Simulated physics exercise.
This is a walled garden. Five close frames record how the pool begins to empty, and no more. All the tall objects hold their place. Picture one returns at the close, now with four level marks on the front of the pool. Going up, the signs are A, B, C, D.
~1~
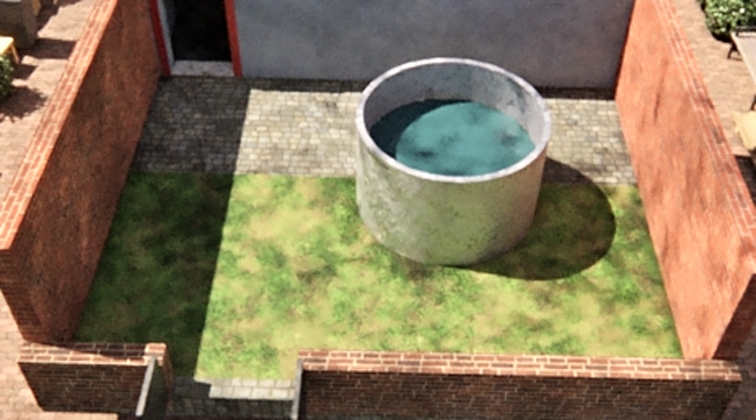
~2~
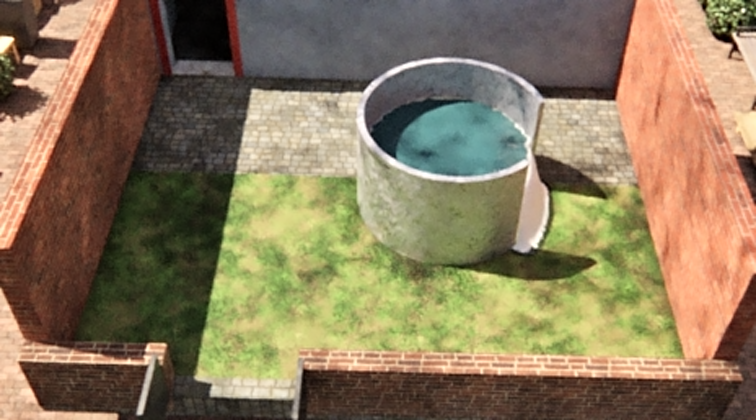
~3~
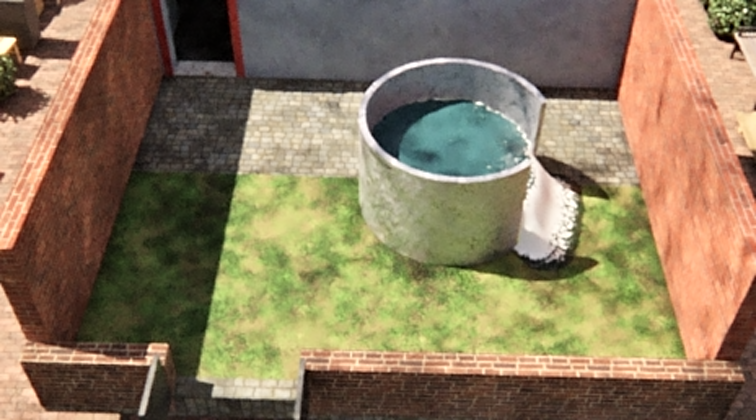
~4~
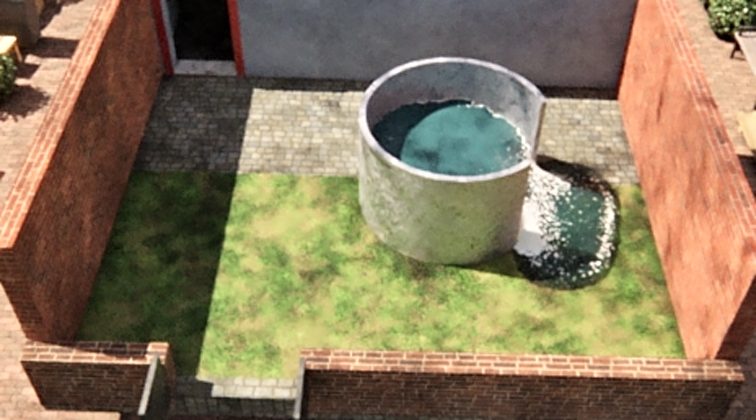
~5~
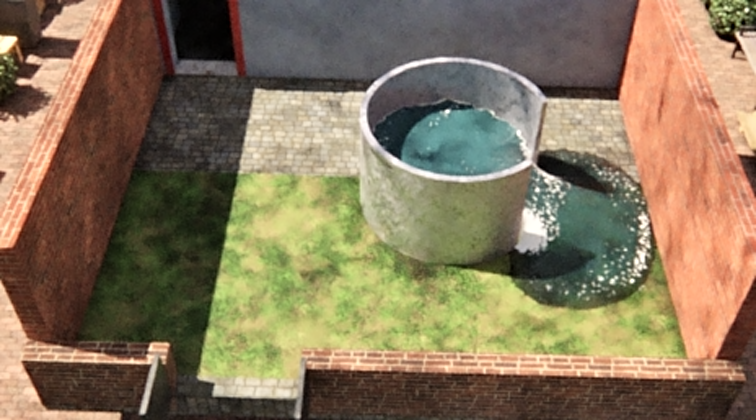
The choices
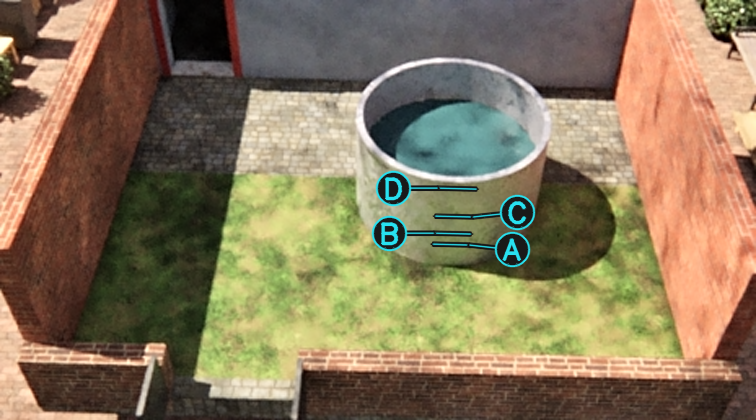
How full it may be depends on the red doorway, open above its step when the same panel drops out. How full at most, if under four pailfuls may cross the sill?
That is level C.
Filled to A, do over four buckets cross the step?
No, not at all.
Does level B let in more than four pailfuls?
No, not at all.
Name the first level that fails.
D.
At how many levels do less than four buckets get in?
Three of them.
In cyan, A at (451, 244); B at (452, 233); C at (454, 216); D at (457, 188); from the bottom up A, B, C, D.
With A, nothing gets over.
With B, nothing gets over.
With C, a splash gets over, under a bucket.
With D, about 10 bucketfuls get in.
